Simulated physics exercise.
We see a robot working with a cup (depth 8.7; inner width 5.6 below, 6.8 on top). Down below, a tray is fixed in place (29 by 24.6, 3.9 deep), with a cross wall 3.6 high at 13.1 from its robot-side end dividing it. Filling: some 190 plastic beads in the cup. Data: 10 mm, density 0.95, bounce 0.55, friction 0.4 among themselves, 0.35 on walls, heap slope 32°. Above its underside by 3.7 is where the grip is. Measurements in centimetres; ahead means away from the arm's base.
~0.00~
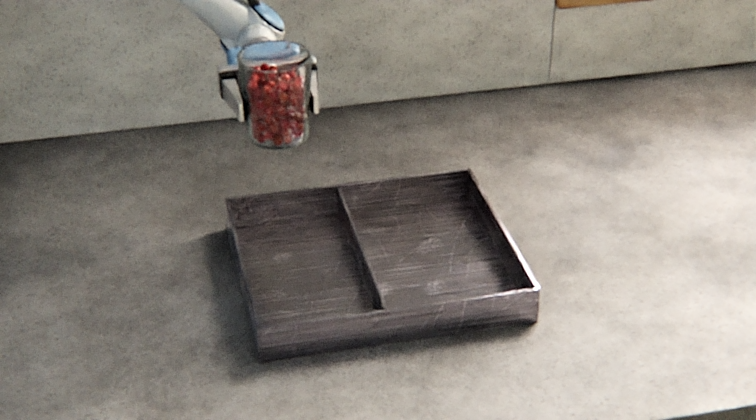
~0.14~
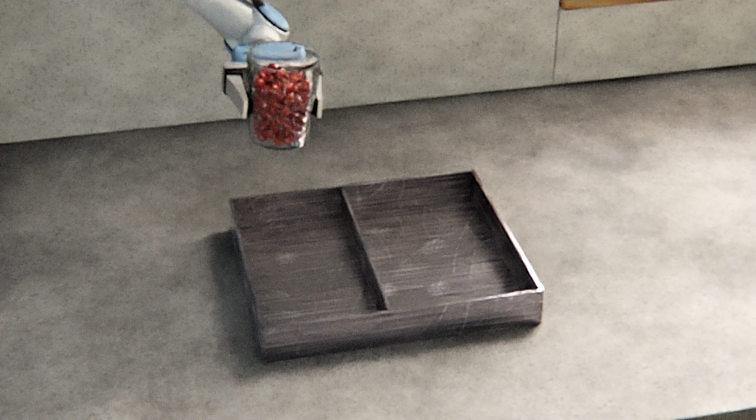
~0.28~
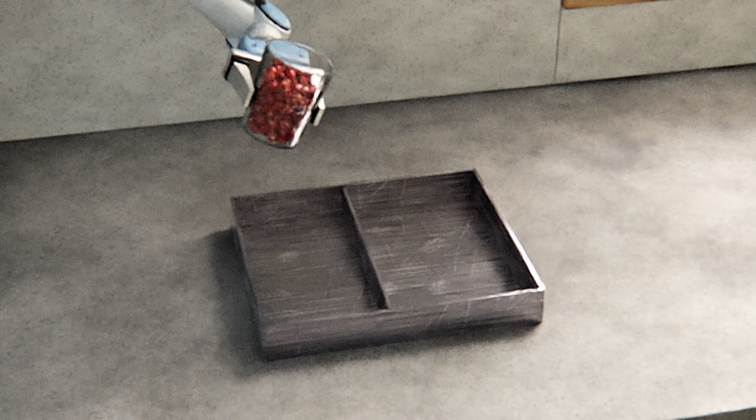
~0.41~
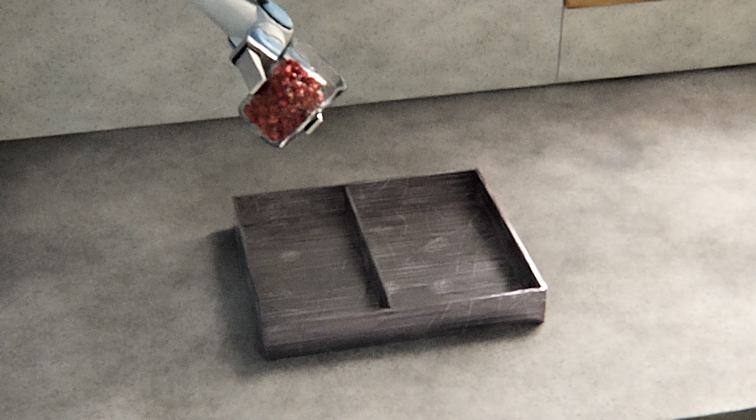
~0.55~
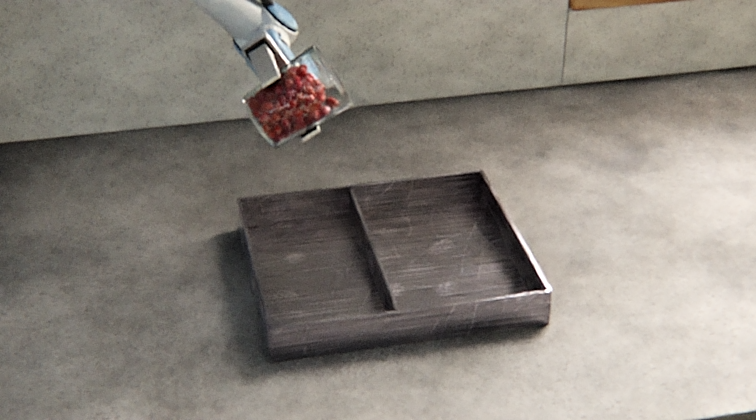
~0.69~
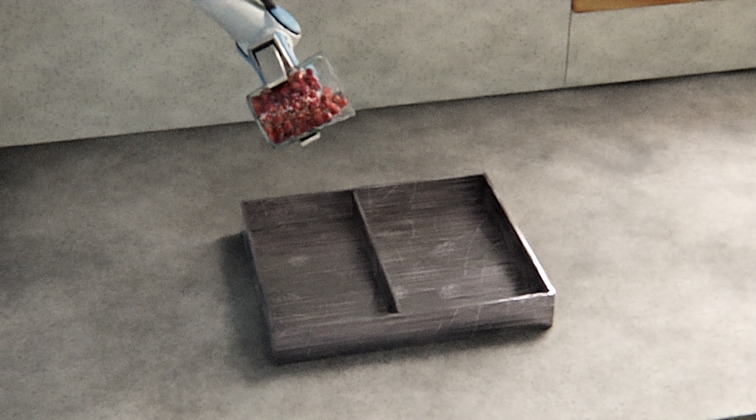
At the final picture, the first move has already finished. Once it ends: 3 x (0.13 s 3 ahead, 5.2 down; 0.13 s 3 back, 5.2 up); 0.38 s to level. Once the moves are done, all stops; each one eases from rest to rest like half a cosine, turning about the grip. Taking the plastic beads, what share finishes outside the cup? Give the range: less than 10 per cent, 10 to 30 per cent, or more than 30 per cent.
The share is 10 to 30 per cent.
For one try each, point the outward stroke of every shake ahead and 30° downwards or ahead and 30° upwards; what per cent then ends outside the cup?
Try one gives about 40 in a hundred, try two about 90 in a hundred.
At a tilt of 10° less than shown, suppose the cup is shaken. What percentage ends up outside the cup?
It would be near 5 per cent.
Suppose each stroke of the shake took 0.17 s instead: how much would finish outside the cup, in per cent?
Estimate: Near 5 per cent.
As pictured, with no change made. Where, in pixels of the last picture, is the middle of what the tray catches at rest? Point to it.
(430, 265).
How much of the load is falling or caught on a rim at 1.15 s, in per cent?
4 per cent.
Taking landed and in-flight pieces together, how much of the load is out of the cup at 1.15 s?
Roughly 5 percent is out.
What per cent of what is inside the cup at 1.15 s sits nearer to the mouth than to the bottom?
Roughly 40 per cent.
After 1.15 s, tilted 66° forward, highest piece 22 above the table; 175 in the cup, 5 in the far-side part, 1 in the robot-side part, 7 in flight or on a rim.
After 1.62 s, tilted 44° forward, highest piece 24 above the table; 160 in the cup, 18 in the far-side part, 3 on the table or floor, 2 in the robot-side part, 5 in flight or on a rim.
After 2.05 s, level, highest piece 26 above the table; 160 in the cup, 19 in the far-side part, 5 in the robot-side part, 4 on the table or floor.
After 3.10 s, level, highest piece 26 above the table; 160 in the cup, 19 in the far-side part, 5 in the robot-side part, 4 on the table or floor.
In the end, 160 in the cup, 19 in the far-side part, 5 in the robot-side part, 4 on the table or floor. That is 15 % outside the cup.
